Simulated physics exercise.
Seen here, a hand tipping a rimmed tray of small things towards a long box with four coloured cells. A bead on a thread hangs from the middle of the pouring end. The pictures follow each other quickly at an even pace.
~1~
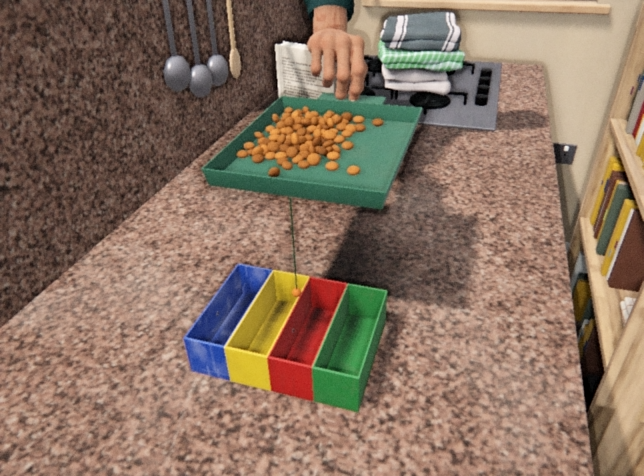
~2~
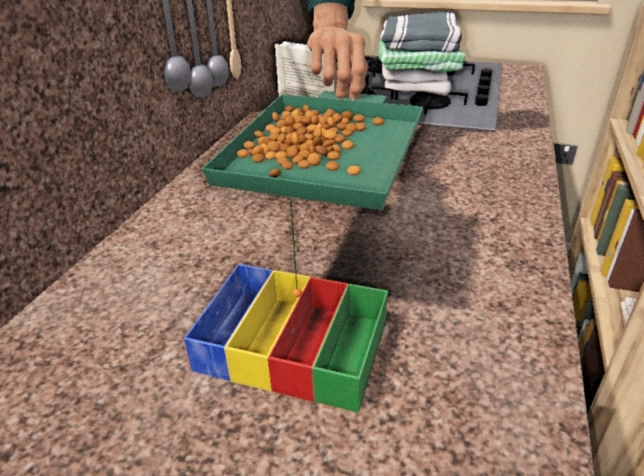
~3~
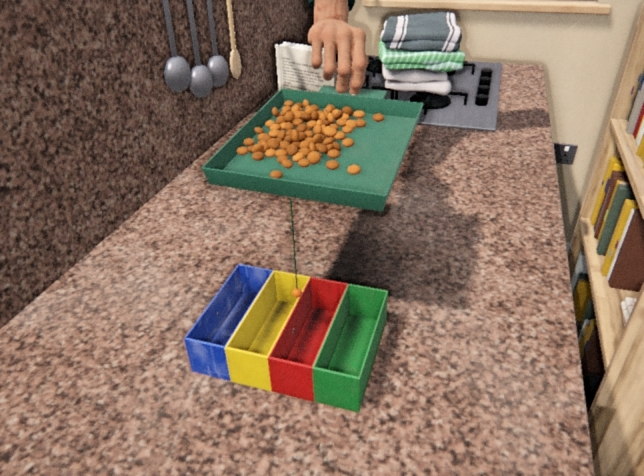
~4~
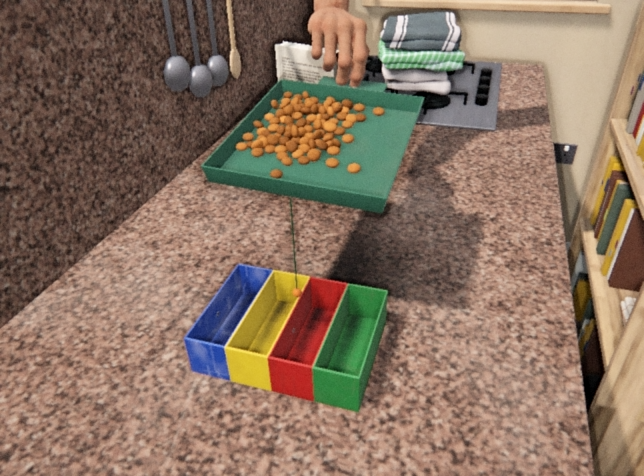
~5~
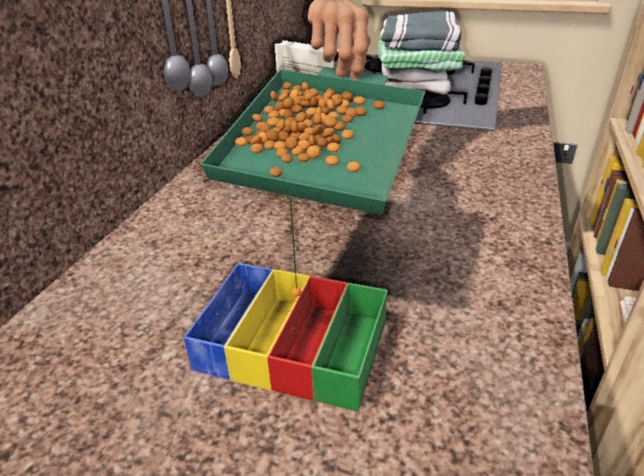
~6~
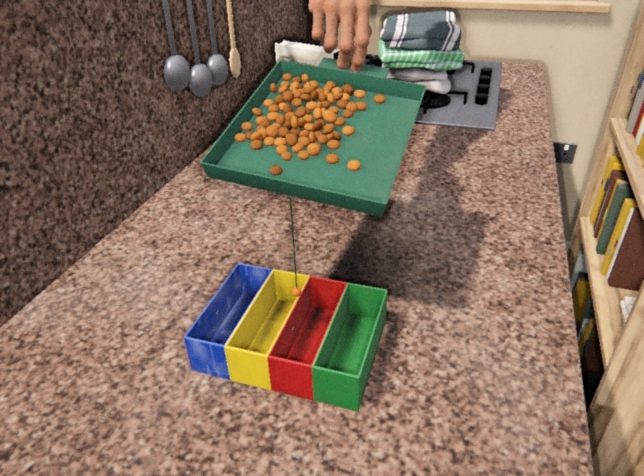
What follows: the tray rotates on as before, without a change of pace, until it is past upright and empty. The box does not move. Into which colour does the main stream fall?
It favours the green compartment.
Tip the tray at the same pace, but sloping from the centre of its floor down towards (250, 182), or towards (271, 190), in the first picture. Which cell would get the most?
One: That blue cell. Two: Blue.
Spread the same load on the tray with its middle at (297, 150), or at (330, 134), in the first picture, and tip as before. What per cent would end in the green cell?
In turn 60 and 60 in a hundred.
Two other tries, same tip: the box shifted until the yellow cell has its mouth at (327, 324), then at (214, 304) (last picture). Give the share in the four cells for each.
About 100 and 0 per cent.
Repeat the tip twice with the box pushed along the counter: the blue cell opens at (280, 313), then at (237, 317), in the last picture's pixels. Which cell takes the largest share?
The first try: That red cell. The second: Green.
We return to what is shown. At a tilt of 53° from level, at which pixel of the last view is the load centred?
At about (343, 177).
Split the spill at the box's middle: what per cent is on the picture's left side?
Some 0 per cent.
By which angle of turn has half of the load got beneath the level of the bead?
At some 95 degrees.
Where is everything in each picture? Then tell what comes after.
The first frame shows corners of the pouring end near (207, 167) and (382, 190), level; middle of the load near (308, 139), bits of cat kibble; bead on its thread near (297, 292); blue cell near (207, 356); yellow cell near (248, 366); red cell near (291, 376); green cell near (336, 386).
The second frame shows corners of the pouring end near (207, 167) and (383, 191), level; middle of the load near (308, 138).
The third frame shows corners of the pouring end near (207, 167) and (383, 193), tipped barely, lowest at the right corner; middle of the load near (308, 135).
The fourth frame shows corners of the pouring end near (206, 165) and (383, 195), tipped a little, lowest at the right corner; middle of the load near (308, 130).
The fifth frame shows corners of the pouring end near (206, 163) and (383, 198), tipped a little, lowest at the right corner; middle of the load near (307, 124).
The sixth frame shows corners of the pouring end near (205, 161) and (383, 200), tipped a little, lowest at the right corner; middle of the load near (307, 119); blue cell near (207, 355); yellow cell near (248, 365); red cell near (291, 375); green cell near (336, 386).
Shortly afterwards, tray tipped steeply; the whole lot on the tray.
Next, tray tipped right over; near half on the tray; a little in the green cell; near a third falling or outside the box.
Some moments later, tray tipped past a quarter turn; near two thirds in the green cell; only a few in the red cell; near a third falling or outside the box.
In the end, tray tipped past a quarter turn; near two thirds in the green cell; only a few in the red cell; none at all in the yellow cell; none at all in the blue cell; near a third outside the box.
